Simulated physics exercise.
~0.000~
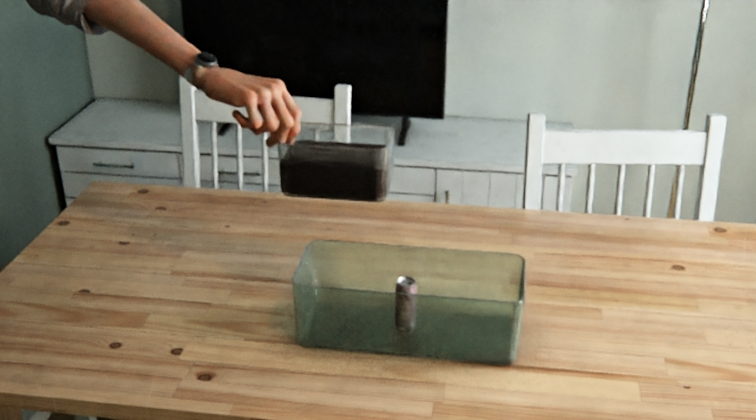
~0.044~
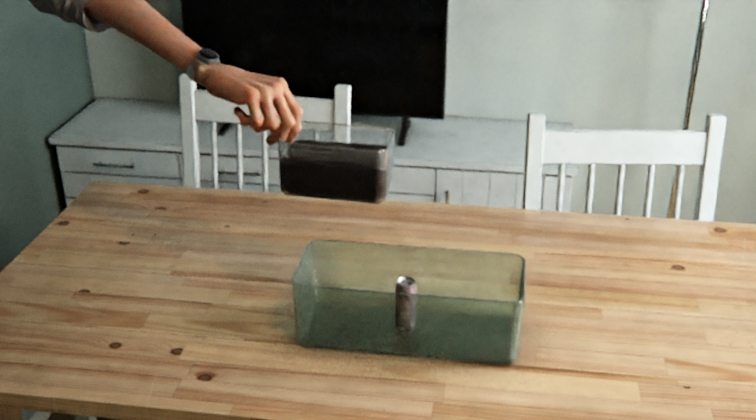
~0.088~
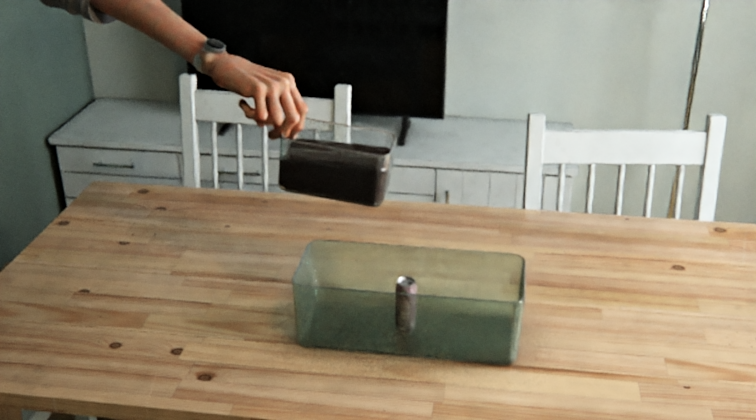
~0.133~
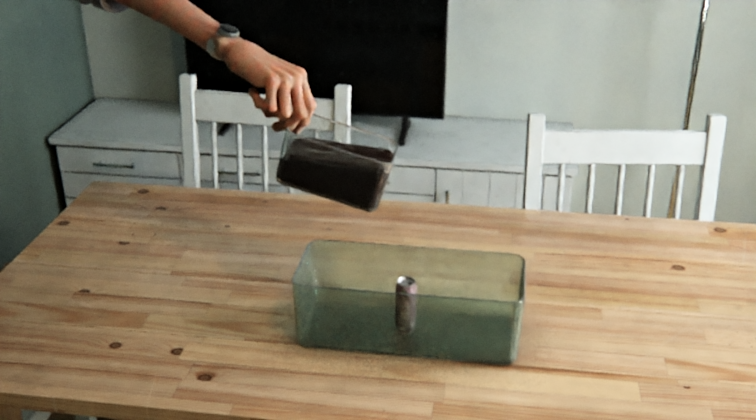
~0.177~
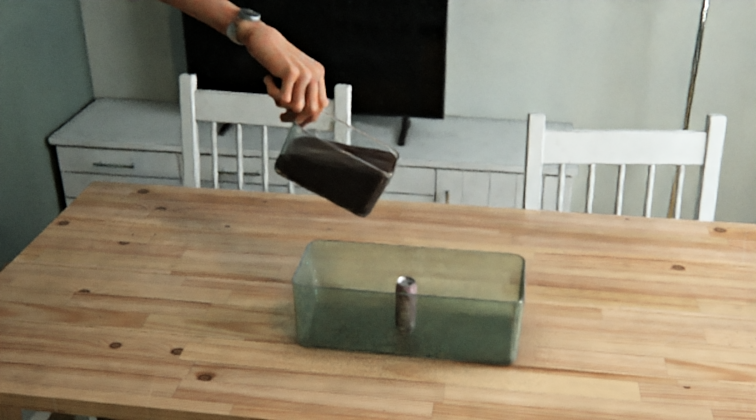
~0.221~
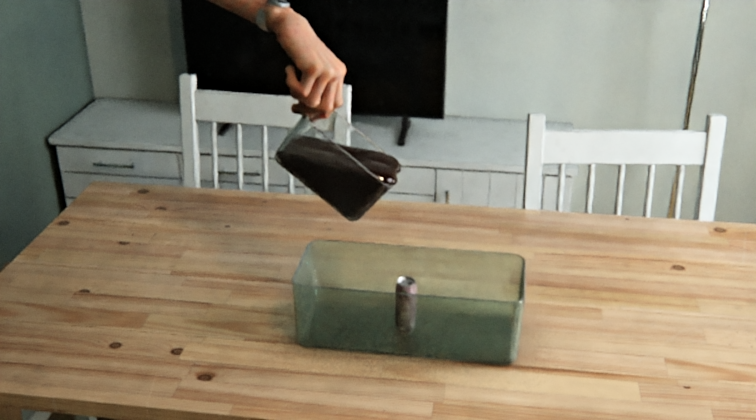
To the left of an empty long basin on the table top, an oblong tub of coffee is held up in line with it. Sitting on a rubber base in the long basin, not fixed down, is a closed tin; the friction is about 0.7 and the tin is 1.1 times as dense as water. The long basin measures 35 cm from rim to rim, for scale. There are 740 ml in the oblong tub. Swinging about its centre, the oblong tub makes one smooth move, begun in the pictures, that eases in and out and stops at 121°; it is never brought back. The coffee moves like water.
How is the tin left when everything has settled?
It holds.
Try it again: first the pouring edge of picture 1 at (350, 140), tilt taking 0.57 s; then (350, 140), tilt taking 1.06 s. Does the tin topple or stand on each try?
Run one: It tumbles. Run two: It does not tip.
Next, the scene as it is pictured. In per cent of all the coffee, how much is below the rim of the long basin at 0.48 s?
I'd estimate some 36 percent of the liquid.
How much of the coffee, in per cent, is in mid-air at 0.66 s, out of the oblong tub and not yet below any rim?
Airborne share: Near 8 %.
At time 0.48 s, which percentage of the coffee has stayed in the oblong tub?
Some 12 per cent.
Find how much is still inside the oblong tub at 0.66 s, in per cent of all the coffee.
Some 1 per cent.
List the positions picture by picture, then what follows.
Tilt 0°; pouring edge (390, 140); surface from (287, 148) to (389, 154); the long basin's rim runs from (301, 262) to (524, 279); the tin's top is at (406, 283), in the first picture.
Tilt 2°; pouring edge (391, 142); surface from (287, 148) to (389, 155), in the second picture.
Tilt 7°; pouring edge (393, 147); surface from (287, 147) to (390, 156), in the third picture.
Tilt 16°; pouring edge (395, 155); surface from (288, 146) to (392, 158), in the fourth picture.
Tilt 27°; pouring edge (396, 165); surface from (288, 144) to (395, 161), in the fifth picture.
Tilt 40°; pouring edge (394, 178); surface from (283, 141) to (392, 168); 3 per cent is over the edge, in the sixth picture.
By 0.48 s the tilt is 113° and 12 per cent is still to pour; the tin stands where it began.
By 0.66 s the tilt is 121° and 1 per cent is still to pour; the tin stands where it began.
By 0.86 s the tilt is 121° and 0 per cent is still to pour; the tin stands where it began.
By 1.07 s the tilt is 121° and 0 per cent is still to pour; the tin stands where it began.
At rest the tin stands where it began.
